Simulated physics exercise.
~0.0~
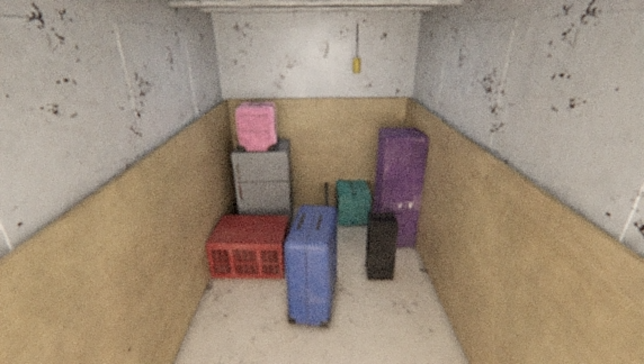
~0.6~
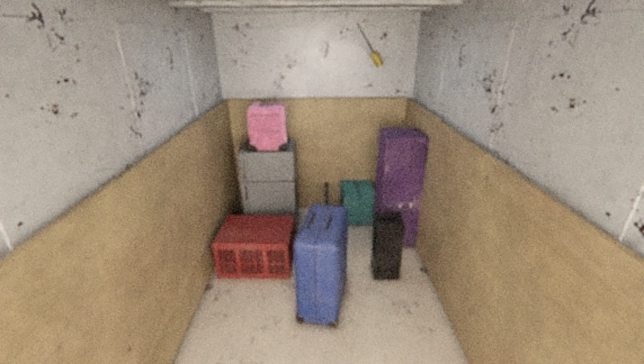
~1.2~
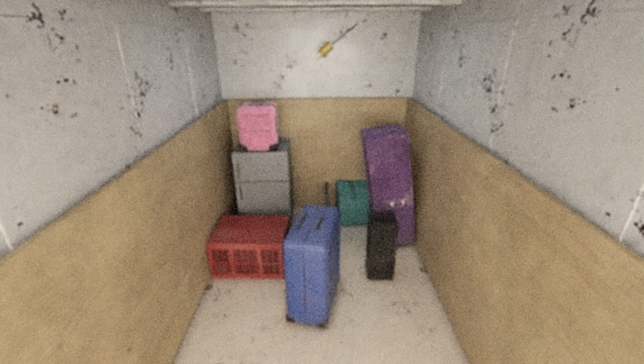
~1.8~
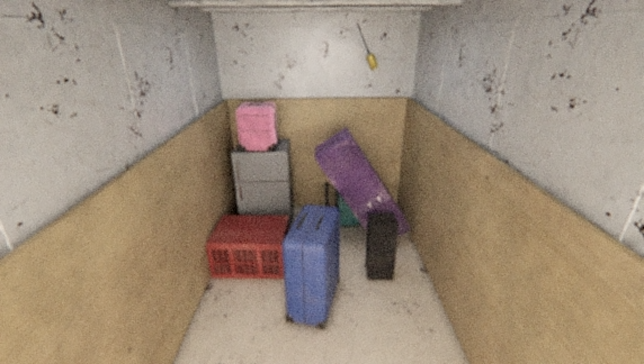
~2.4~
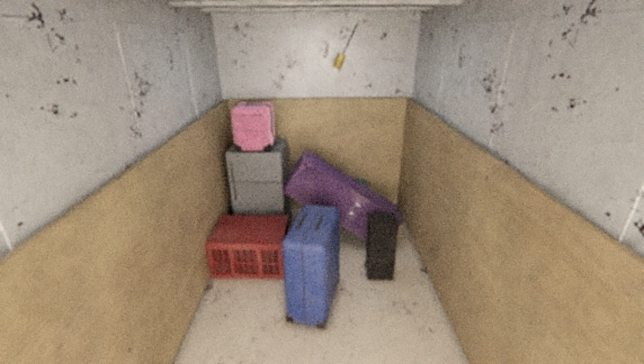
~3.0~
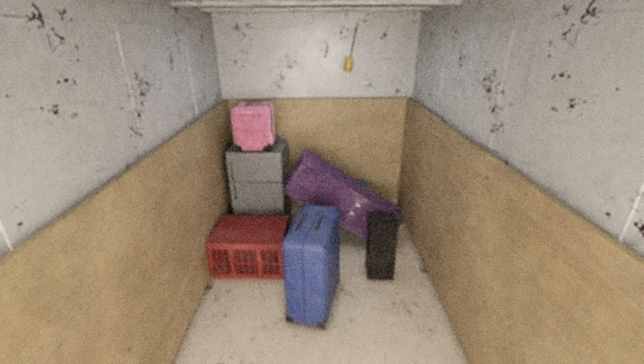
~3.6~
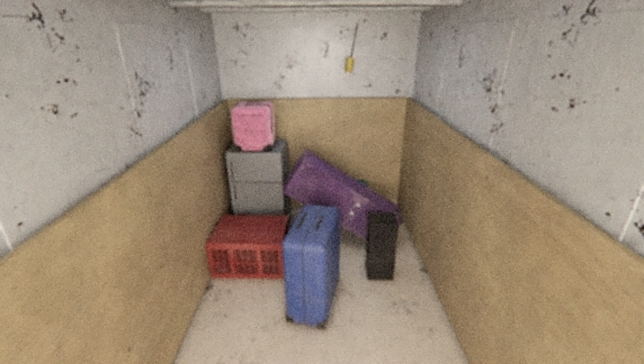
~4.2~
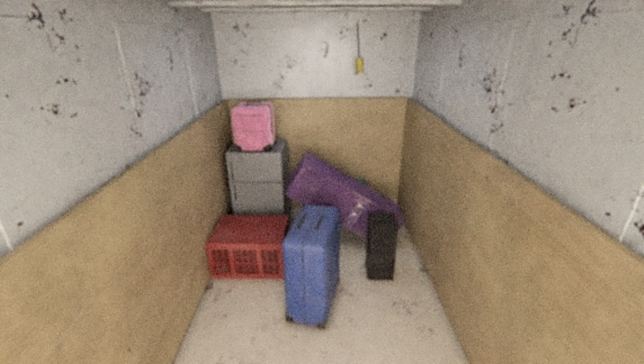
The clip shows a van's load bay holding suitcases, boxes, a red crate and a grey appliance as a hanging yellow tag swings. Some items shift slightly right, then back left, and the tall purple box tips left, ending steeply slanted while the others stay upright.
